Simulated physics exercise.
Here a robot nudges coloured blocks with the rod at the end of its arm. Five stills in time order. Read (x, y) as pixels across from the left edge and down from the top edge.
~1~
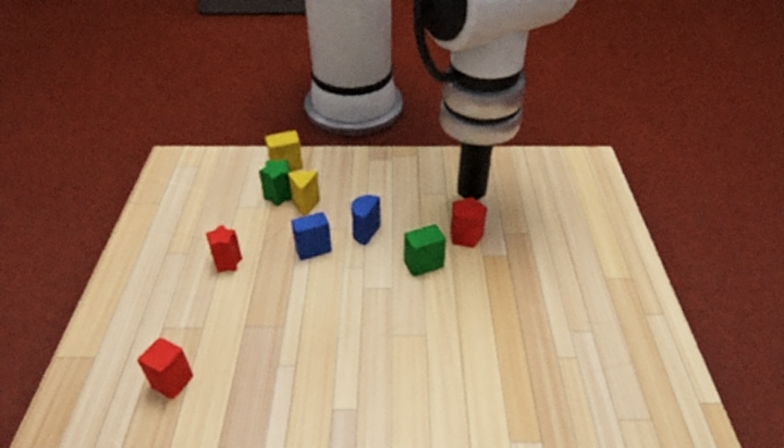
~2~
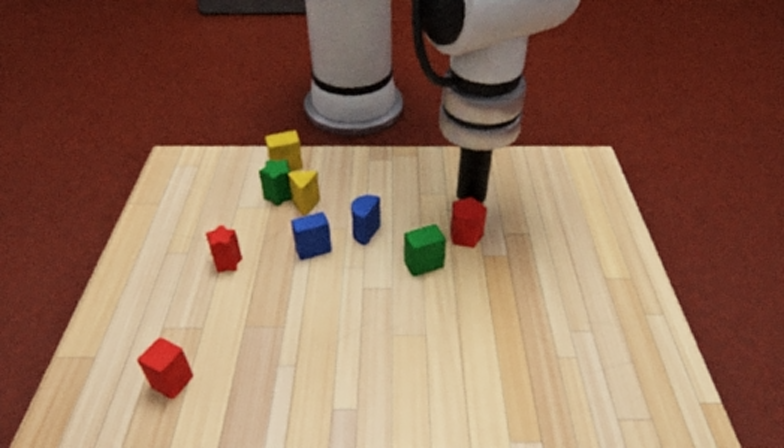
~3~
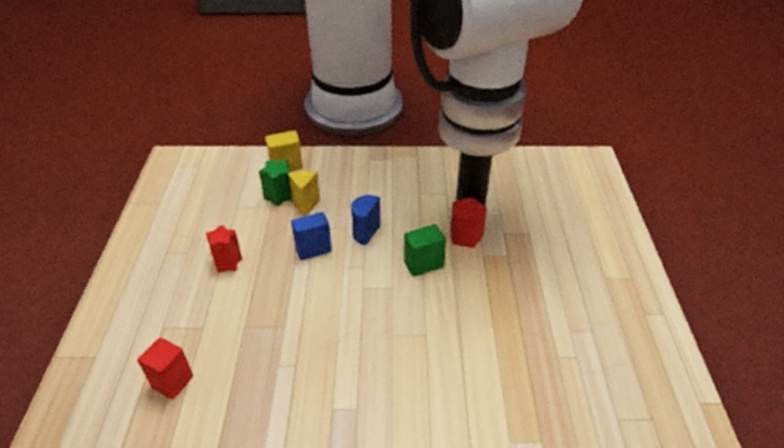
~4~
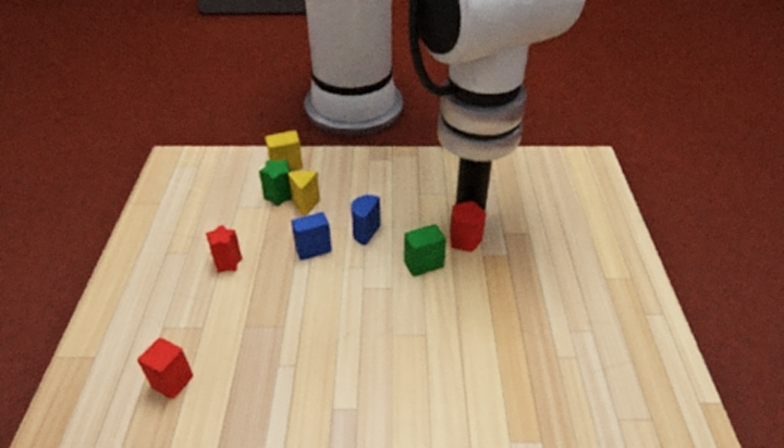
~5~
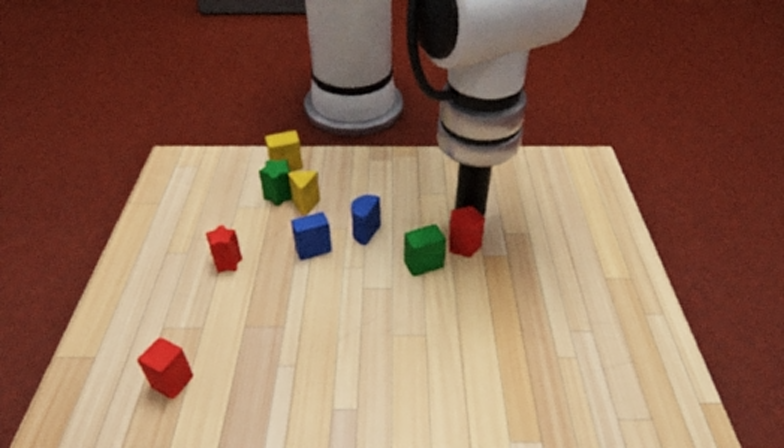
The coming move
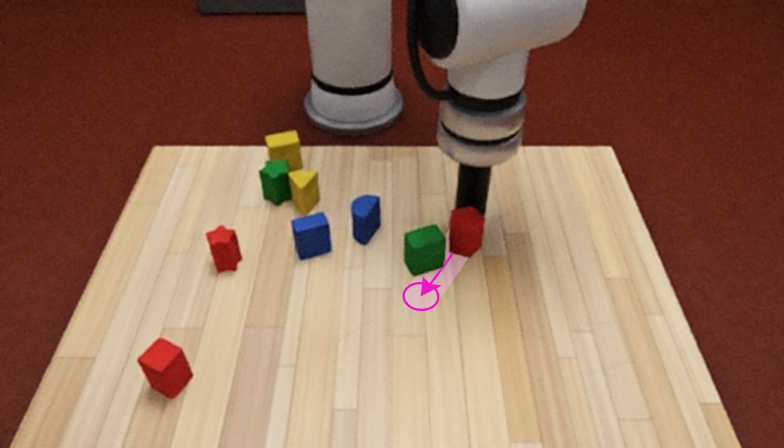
A robot arm lowered its black rod behind a red block on a wooden table scattered with coloured blocks, then nudged it slightly toward the viewer while the other blocks stayed still.
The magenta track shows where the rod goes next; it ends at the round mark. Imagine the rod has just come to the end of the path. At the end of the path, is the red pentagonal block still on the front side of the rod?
My answer is no.
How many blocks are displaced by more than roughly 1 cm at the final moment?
The number is two.
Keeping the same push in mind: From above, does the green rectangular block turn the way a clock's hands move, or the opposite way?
Spin direction: Clockwise.
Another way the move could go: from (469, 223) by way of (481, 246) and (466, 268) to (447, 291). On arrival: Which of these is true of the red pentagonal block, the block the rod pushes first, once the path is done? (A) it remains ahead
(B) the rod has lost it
A - it remains ahead.
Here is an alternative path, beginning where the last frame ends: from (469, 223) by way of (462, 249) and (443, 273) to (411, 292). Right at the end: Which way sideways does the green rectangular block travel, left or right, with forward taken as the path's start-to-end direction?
Well, taking the path from its start to its end as straight ahead, the green rectangular block moves to the right.
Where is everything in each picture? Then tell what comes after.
In the first picture, lower end of the rod (472, 191), tops of blocks, green rectangular block (425, 235), red pentagonal block (469, 208).
In the second picture, rod (471, 196), blocks as before.
In the third picture, rod (471, 201), blocks as before.
In the fourth picture, rod (471, 206), red pentagonal block (468, 211).
In the fifth picture, rod (470, 211), green rectangular block (425, 235), red pentagonal block (467, 217).
The drawn path runs from (469, 223) over (449, 258) to (421, 296).
The first path, step by step. One third of the way, rod (457, 235); green rectangular block (424, 237), turned 20° clockwise; red pentagonal block (460, 243).
Two thirds of the way, rod (441, 260); green rectangular block (407, 245), turned 20° clockwise; red pentagonal block (459, 266), turned 20° anticlockwise.
At the end, rod (422, 285); green rectangular block (394, 249), turned 50° clockwise; red pentagonal block (460, 274), turned 40° anticlockwise.
